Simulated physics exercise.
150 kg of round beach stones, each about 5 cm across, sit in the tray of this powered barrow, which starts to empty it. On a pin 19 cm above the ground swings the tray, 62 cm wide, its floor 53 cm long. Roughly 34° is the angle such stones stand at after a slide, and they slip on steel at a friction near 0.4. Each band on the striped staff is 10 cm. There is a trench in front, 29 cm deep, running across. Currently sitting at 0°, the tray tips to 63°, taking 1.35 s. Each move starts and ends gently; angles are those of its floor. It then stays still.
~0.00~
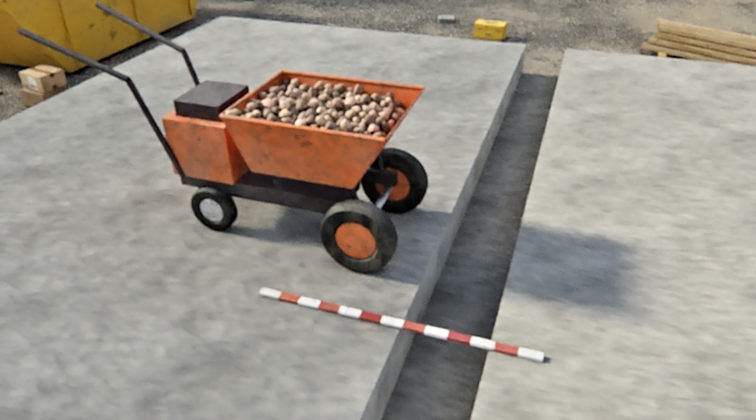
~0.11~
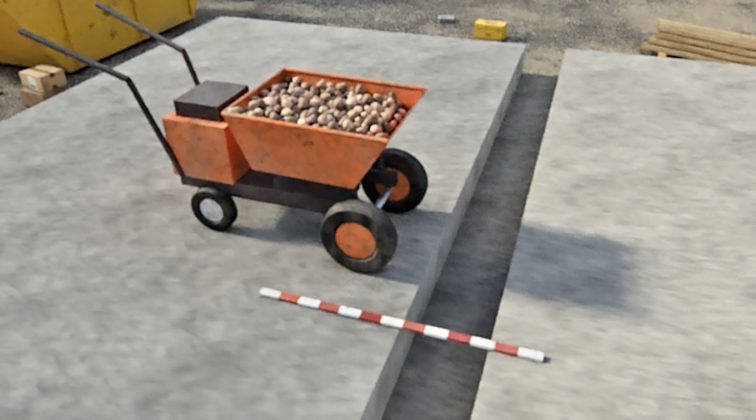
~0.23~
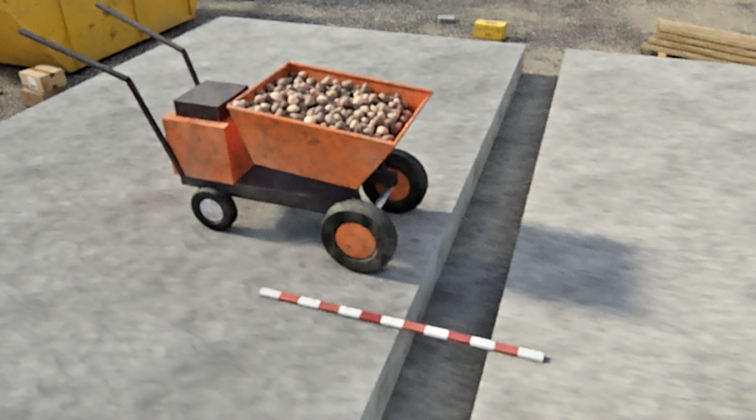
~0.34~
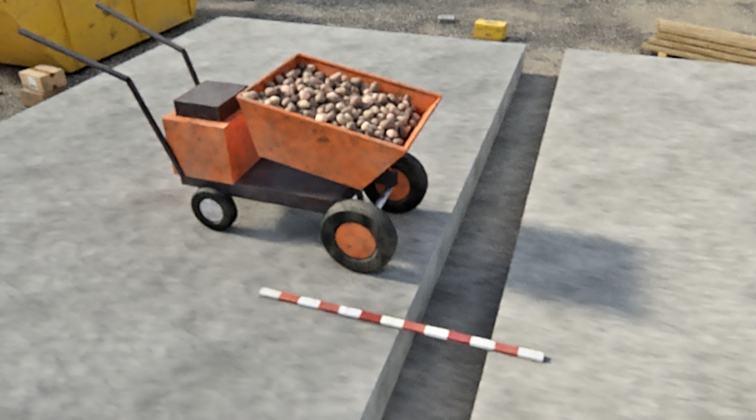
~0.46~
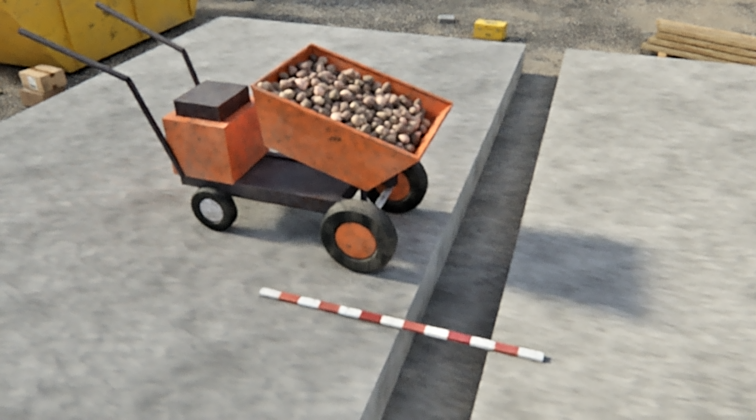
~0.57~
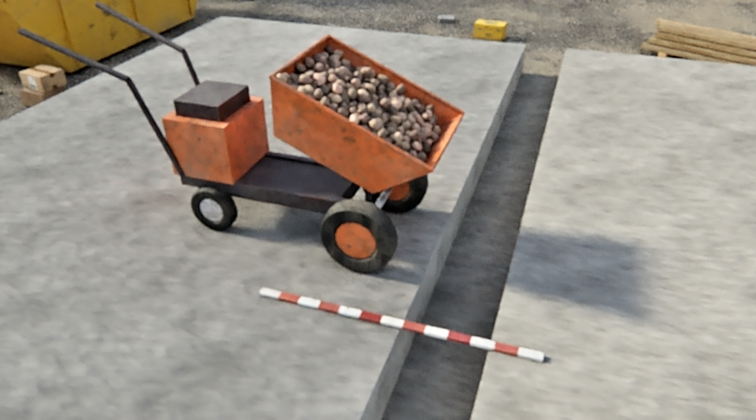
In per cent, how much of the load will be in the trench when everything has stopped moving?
Around 40 per cent of it.
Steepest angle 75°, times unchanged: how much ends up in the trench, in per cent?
Roughly 45 percent.
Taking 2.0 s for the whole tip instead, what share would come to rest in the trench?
In that case, around 45%.
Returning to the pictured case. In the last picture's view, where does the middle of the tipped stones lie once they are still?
The stones end up centred near (507, 259).
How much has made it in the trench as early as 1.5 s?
Close to 10 per cent at that time.
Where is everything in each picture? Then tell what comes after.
The tray is at 0°, its lip at (385, 141); the top of the load is at (307, 96), in the first frame.
Lip at (388, 142), floor tilted 1°, highest stones at (304, 94); the stones move at 0.2 m/s on average, in the second frame.
The tray is at 5°, its lip at (395, 145); the top of the load is at (296, 88); the stones move at 0.4 m/s on average, in the third frame.
Lip at (406, 151), floor tilted 10°, highest stones at (296, 80); the stones move at 0.5 m/s on average, in the fourth frame.
Lip at (419, 159), floor tilted 17°, highest stones at (307, 70); the stones move at 0.6 m/s on average, in the fifth frame.
Lip at (433, 171), floor tilted 24°, highest stones at (322, 61); the stones move at 0.6 m/s on average, in the sixth frame.
After 1.0 s the floor is at 53°; 100 % in the tray; the foremost stones are at (480, 195).
After 1.5 s the floor is at 63°; 69 % in the tray, 9 % in the trench, 22 % past the trench; the foremost stones are at (591, 277).
After 1.8 s the floor is at 63°; 47 % in the tray, 16 % in the trench, 38 % past the trench; the foremost stones are at (696, 288).
After 3.8 s the floor is at 63°; 20 % in the tray, 40 % in the trench, 40 % past the trench; the foremost stones are past the picture's edge.
